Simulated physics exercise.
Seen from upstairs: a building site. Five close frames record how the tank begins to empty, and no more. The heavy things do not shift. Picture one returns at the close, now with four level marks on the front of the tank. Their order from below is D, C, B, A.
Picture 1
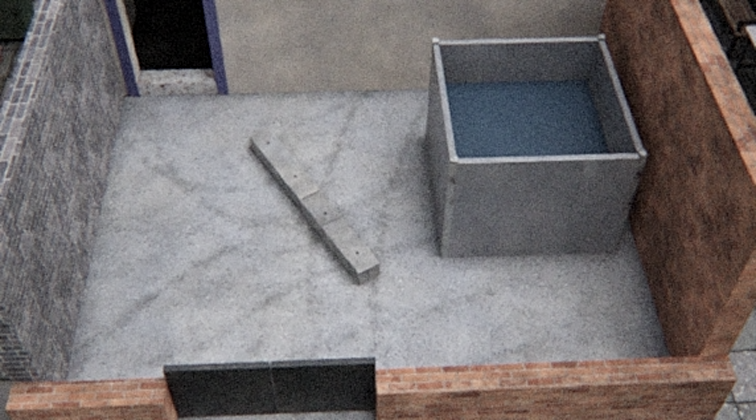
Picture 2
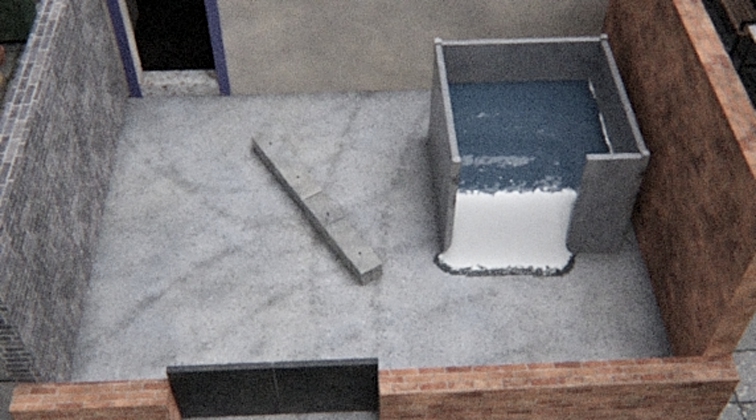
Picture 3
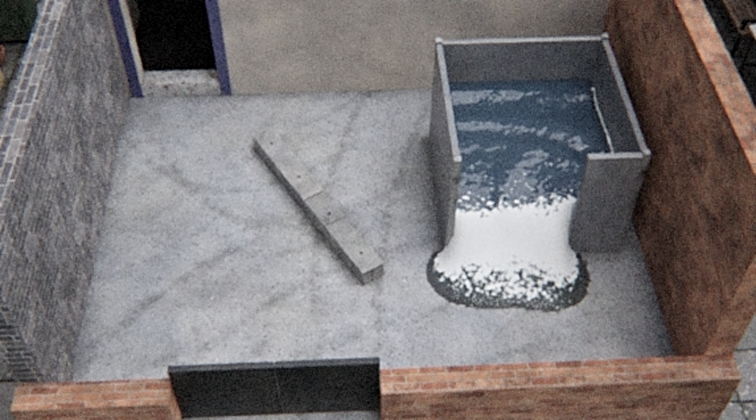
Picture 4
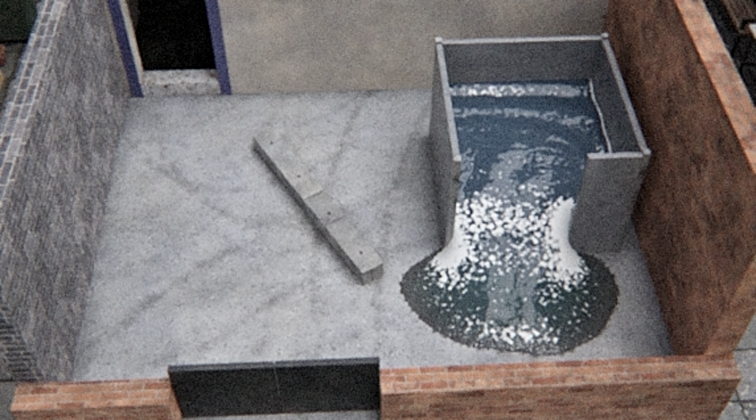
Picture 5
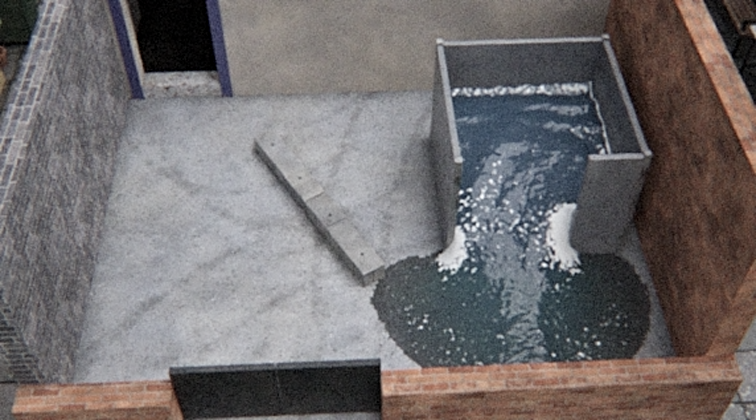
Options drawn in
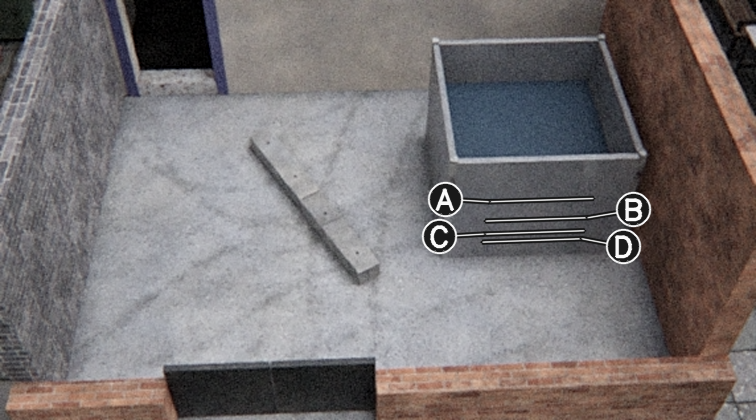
The video shows a walled concrete yard from above, with a long block on the ground and a gray tank of water; the tank's front opens and water pours out, foaming white, then spreads in a widening dark pool.
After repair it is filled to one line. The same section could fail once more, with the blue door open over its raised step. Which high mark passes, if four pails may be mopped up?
Go for A.
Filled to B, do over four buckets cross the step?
No, that is safe.
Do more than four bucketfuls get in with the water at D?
No, that is safe.
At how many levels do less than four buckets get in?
All four.
In white, A at (541, 200); B at (536, 219); C at (534, 232); D at (532, 240); from the bottom up D, C, B, A.
If A is chosen, a bucket or two gets in.
If B is chosen, nothing gets over.
If C is chosen, nothing gets over.
If D is chosen, nothing gets over.
